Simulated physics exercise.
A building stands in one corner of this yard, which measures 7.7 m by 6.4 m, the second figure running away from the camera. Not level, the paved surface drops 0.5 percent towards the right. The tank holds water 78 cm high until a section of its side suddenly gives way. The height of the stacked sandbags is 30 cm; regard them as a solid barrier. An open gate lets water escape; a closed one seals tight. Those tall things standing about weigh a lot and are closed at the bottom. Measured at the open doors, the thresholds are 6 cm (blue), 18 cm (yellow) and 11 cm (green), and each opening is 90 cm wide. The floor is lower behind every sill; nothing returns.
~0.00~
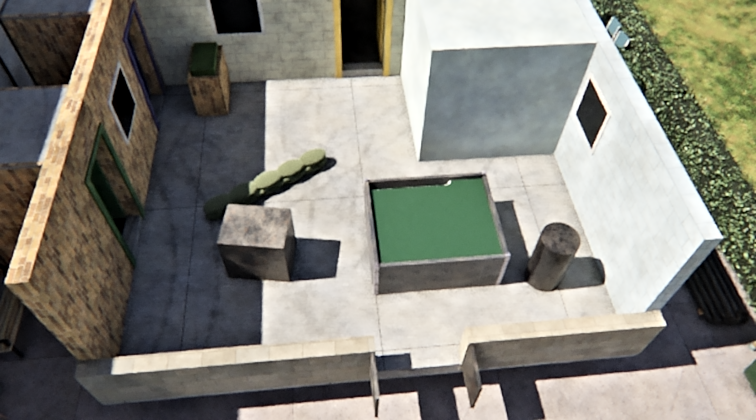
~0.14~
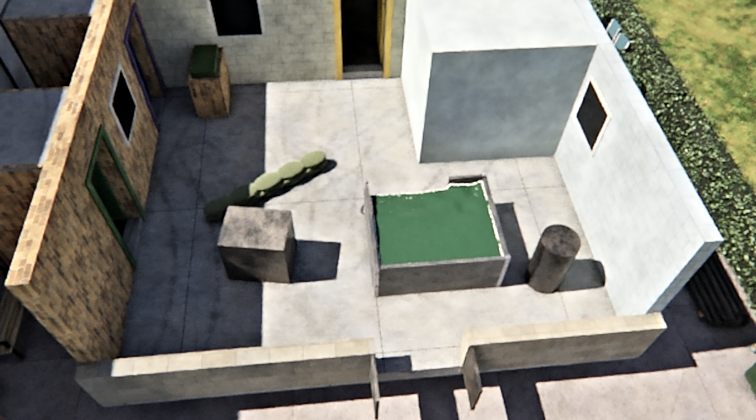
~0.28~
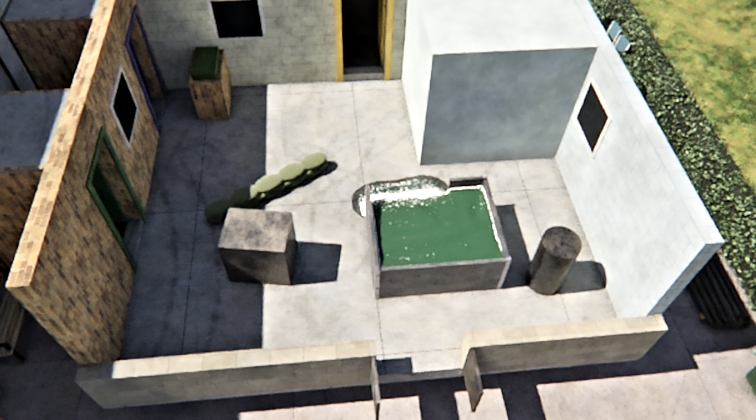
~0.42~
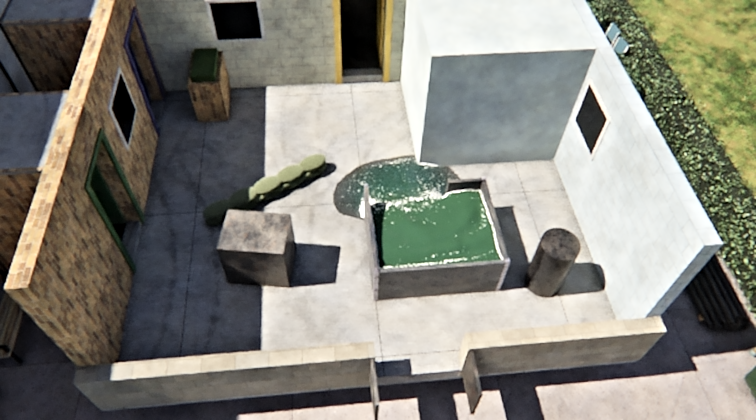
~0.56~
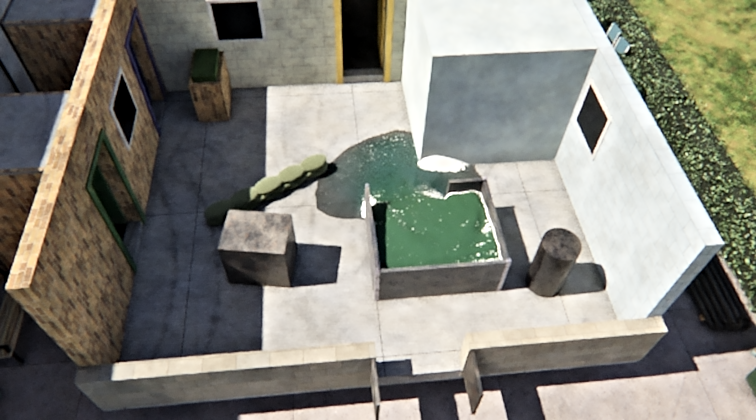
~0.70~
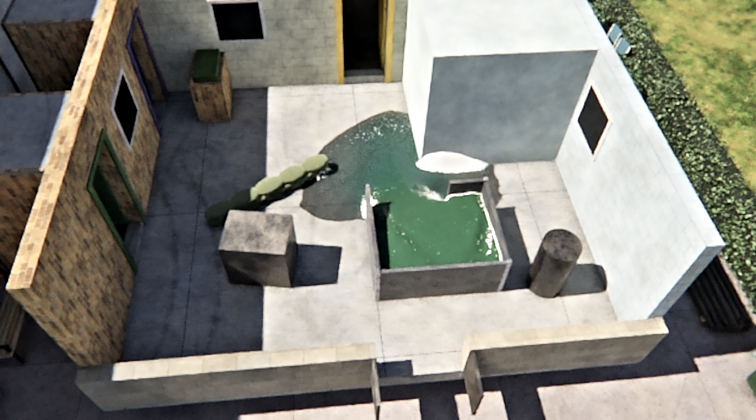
Green water pours from the back of a tank and spreads across the paved yard.
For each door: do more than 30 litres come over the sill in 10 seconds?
Door by door: Blue door - no, not that much crosses; yellow door - yes, more than that crosses; green door - no, not that much crosses.
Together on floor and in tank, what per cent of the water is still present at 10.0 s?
I'd say close to 92 percent is still there.
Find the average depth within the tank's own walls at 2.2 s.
Some 28 cm on average.
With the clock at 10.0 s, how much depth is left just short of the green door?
It's some 6.0 centimetres deep.
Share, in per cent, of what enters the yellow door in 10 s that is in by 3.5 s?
Roughly 95 percent is in by then.
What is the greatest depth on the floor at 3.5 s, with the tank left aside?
About 28 cm.
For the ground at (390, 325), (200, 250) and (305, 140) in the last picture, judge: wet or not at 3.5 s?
Going through the three points: Not yet touched, then awash, then awash.
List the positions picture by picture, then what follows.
In the first picture, still water, 78 cm deep, in the tank at (433, 219).
In the second picture, the front is at (366, 206), 0.7 m from the gap at (407, 204); 0.3 m2 of floor is under water; 78 cm left at the back of the tank.
In the third picture, water pours out at (407, 206) and has run 1.0 m, to (442, 186); deepest outside 43 cm, 76 cm at the tank's back.
In the fourth picture, water pours out at (406, 209) and has run 1.4 m, to (410, 158); deepest outside 40 cm, 68 cm at the tank's back.
In the fifth picture, water pours out at (407, 209) and has run 2.1 m, to (406, 134); deepest outside 42 cm, 67 cm at the tank's back.
In the sixth picture, the front is at (400, 115), 2.7 m from the gap at (408, 210); 5.3 m2 of floor is under water; 64 cm left at the back of the tank.
After 1.4 s water covers 25 % of the floor and is deepest (40 cm) near (389, 85); blue door not reached, yellow door 33 cm at the sill, 19 L in, green door not reached.
After 2.2 s water covers 40 % of the floor and is deepest (39 cm) near (238, 91); blue door not reached, yellow door 35 cm at the sill, 96 L in, green door not reached.
After 3.5 s water covers 50 % of the floor and is deepest (28 cm) near (238, 91); blue door not reached, yellow door 23 cm at the sill, 168 L in, green door not reached.
After 6.0 s water covers 75 % of the floor and is deepest (16 cm) near (170, 199); blue door not reached, yellow door 11 cm at the sill, 176 L in, green door 11 cm at the sill, 2 L in.
After 10.0 s water covers 95 % of the floor and is deepest (12 cm) near (194, 93); blue door 7 cm at the sill, 1 L in, yellow door 8 cm at the sill, 176 L in, green door 6 cm at the sill, 5 L in.
